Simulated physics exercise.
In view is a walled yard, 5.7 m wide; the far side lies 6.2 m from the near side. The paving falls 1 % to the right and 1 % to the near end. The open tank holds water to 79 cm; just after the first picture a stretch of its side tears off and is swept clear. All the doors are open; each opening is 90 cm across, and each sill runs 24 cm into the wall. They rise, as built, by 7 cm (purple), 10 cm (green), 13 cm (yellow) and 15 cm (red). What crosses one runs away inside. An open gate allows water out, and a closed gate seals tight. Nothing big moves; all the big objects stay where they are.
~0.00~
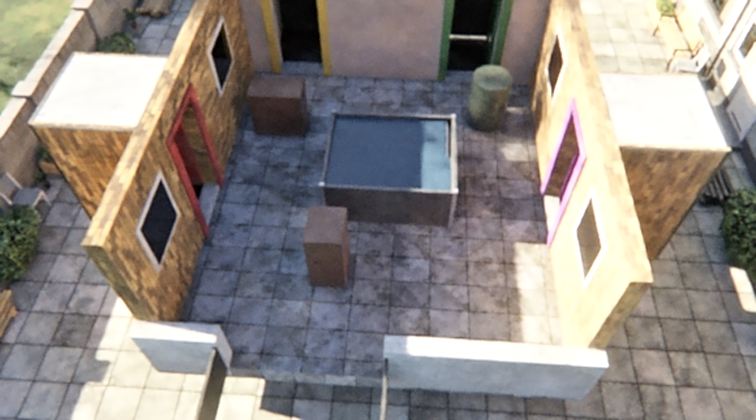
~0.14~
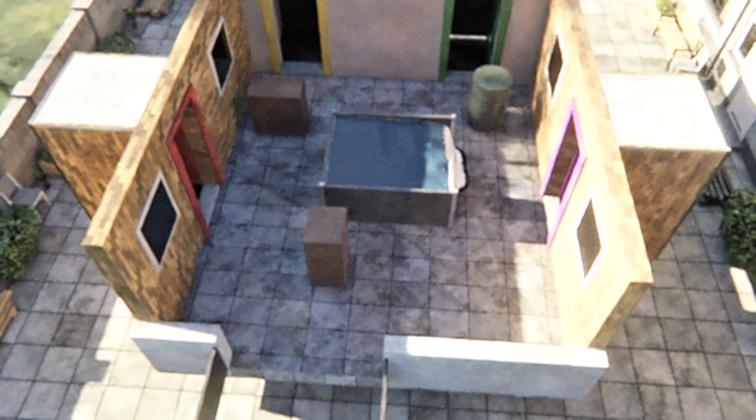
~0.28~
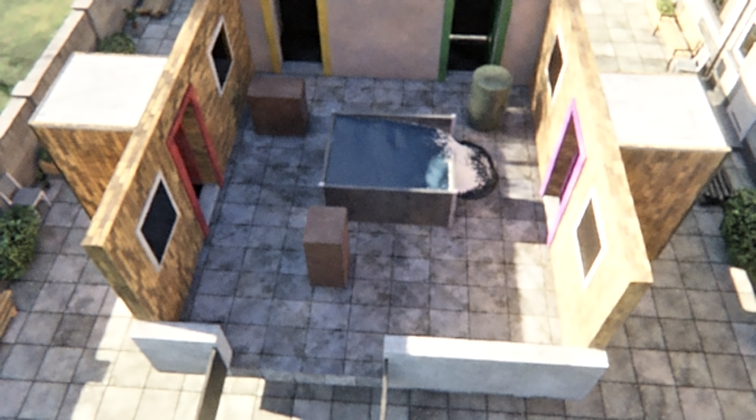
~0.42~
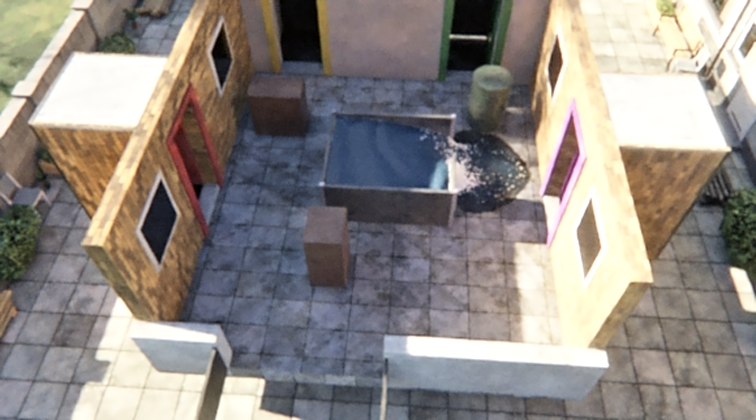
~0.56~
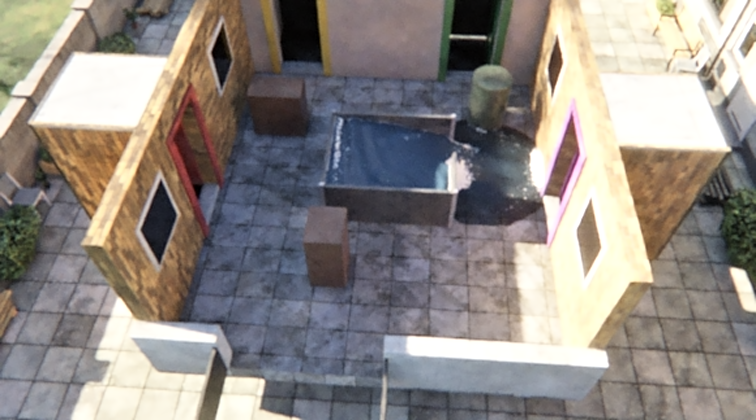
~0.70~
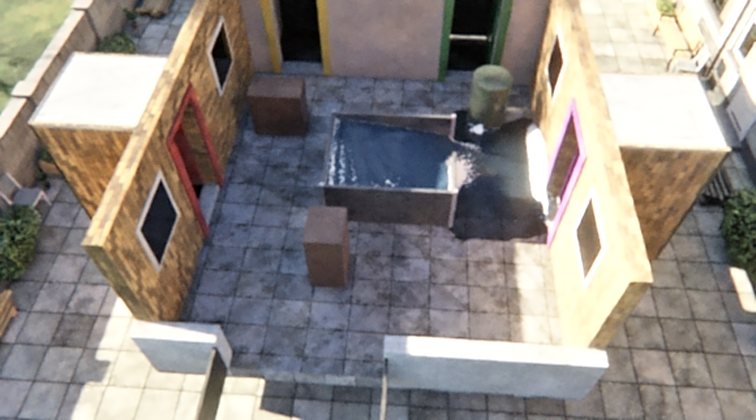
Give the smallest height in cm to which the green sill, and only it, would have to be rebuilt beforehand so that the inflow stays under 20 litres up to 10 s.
Roughly 13.5 cm.
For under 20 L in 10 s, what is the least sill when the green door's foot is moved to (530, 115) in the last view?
It needs about 24 cm.
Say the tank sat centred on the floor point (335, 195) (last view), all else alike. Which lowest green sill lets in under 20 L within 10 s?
Then roughly 13.0 cm.
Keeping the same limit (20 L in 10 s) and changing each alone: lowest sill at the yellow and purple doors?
Some 6.0 cm for yellow, some 24 cm for purple.
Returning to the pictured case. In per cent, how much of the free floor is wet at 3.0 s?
About 40 per cent.
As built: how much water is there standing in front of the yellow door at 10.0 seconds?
It comes to about 6.0 centimetres deep.
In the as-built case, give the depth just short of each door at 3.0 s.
Lab note, depth in cm: Purple 17; green 15; yellow 1; red 0.
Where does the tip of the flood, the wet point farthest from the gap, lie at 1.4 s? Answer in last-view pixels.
(553, 316).
After 1.4 s water covers 15 % of the floor, deepest (50 cm) near (530, 137); it has not reached the green door.
After 3.0 s water covers 40 % of the floor, deepest (32 cm) near (524, 93); 15 cm at the green door, 23 litres in over its 10 cm sill.
After 10.0 s water covers 95 % of the floor, deepest (12 cm) near (522, 371); 6 cm at the green door, 48 litres in over its 10 cm sill.
At the green door as built, the water arrived by 1.6 s and peaked near 17 cm at 2.0 s.
With a sill of 11 cm, 38 litres would have come in within the 10 s; with 15 cm, 14 litres. So under 20 litres takes about 13.5 cm.
